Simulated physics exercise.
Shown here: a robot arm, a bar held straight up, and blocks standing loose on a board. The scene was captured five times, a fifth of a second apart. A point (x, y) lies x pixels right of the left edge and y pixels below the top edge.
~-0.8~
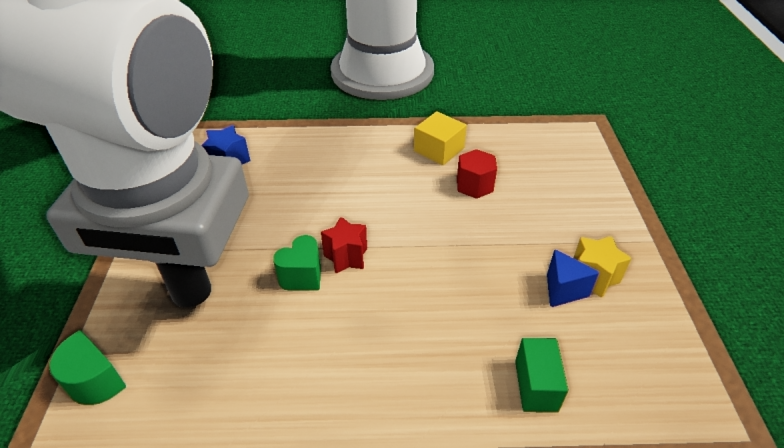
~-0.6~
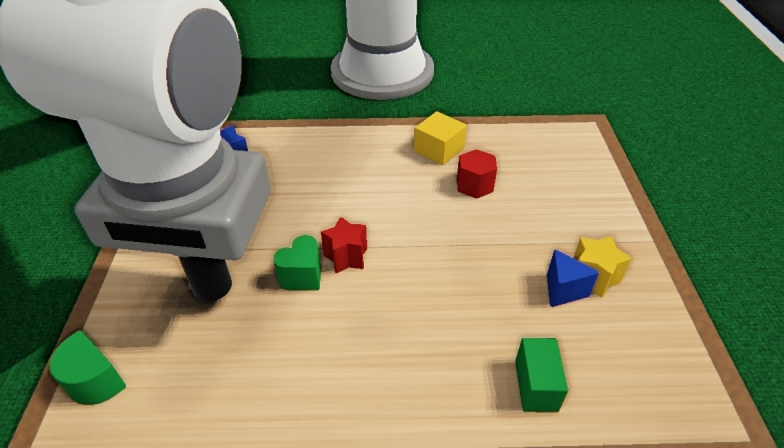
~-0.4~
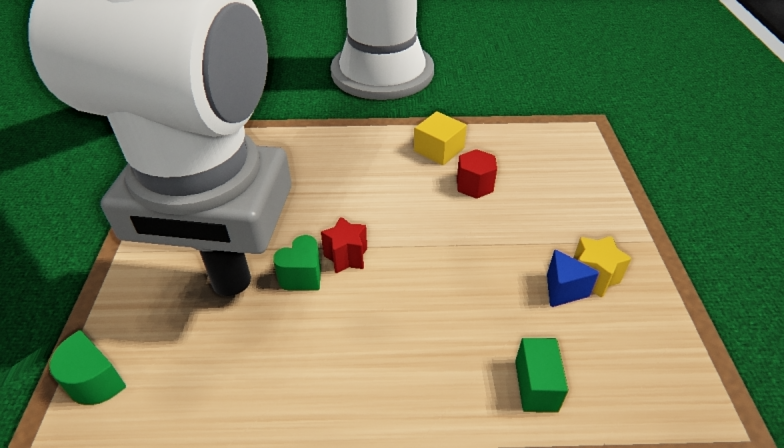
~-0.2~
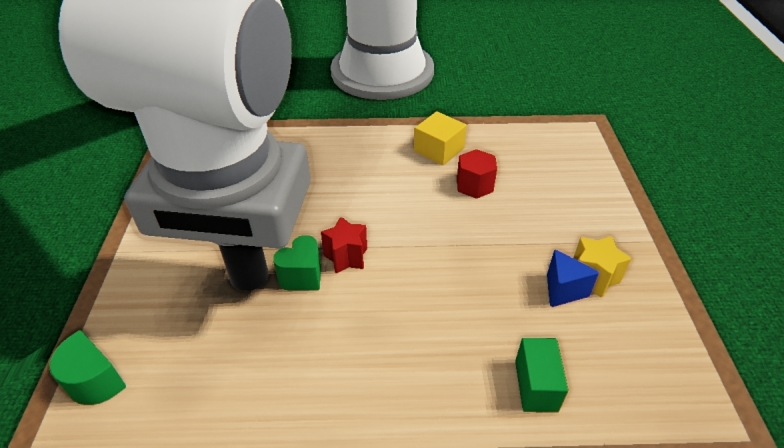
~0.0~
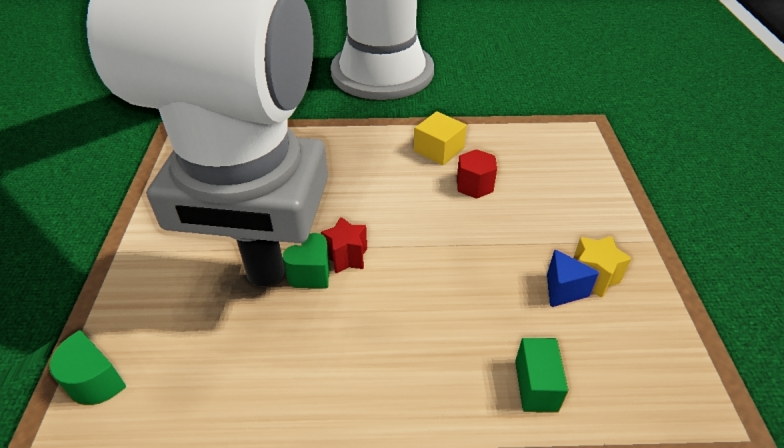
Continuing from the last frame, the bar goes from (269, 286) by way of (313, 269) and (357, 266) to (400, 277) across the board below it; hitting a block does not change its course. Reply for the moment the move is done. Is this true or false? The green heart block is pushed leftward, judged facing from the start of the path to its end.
Answer: True.
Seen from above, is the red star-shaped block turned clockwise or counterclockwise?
Anticlockwise.
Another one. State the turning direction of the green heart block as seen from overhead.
Viewed from overhead, the green heart block winds up turned anticlockwise.
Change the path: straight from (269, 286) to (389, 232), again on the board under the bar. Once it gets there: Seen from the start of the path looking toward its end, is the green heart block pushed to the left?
I believe not.
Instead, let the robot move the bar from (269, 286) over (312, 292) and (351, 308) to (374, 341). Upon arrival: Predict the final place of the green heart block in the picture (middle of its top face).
I expect it at (362, 248).
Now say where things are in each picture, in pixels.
The first frame shows bar tip at (192, 292); block tops, green heart block at (298, 253); red star-shaped block at (345, 233).
The second frame shows bar at (213, 287); blocks unchanged.
The third frame shows bar at (232, 282); blocks unchanged.
The fourth frame shows bar at (250, 277); blocks unchanged.
The fifth frame shows bar at (266, 272); green heart block at (308, 250); red star-shaped block at (345, 233).
On the path given first. One third of the way, bar at (311, 255); green heart block at (352, 235); red star-shaped block at (384, 219).
Two thirds of the way, bar at (357, 252); green heart block at (394, 227), turned 15° anticlockwise; red star-shaped block at (417, 206).
At the end, bar at (400, 263); green heart block at (423, 228), turned 60° anticlockwise; red star-shaped block at (425, 201), turned 35° anticlockwise.
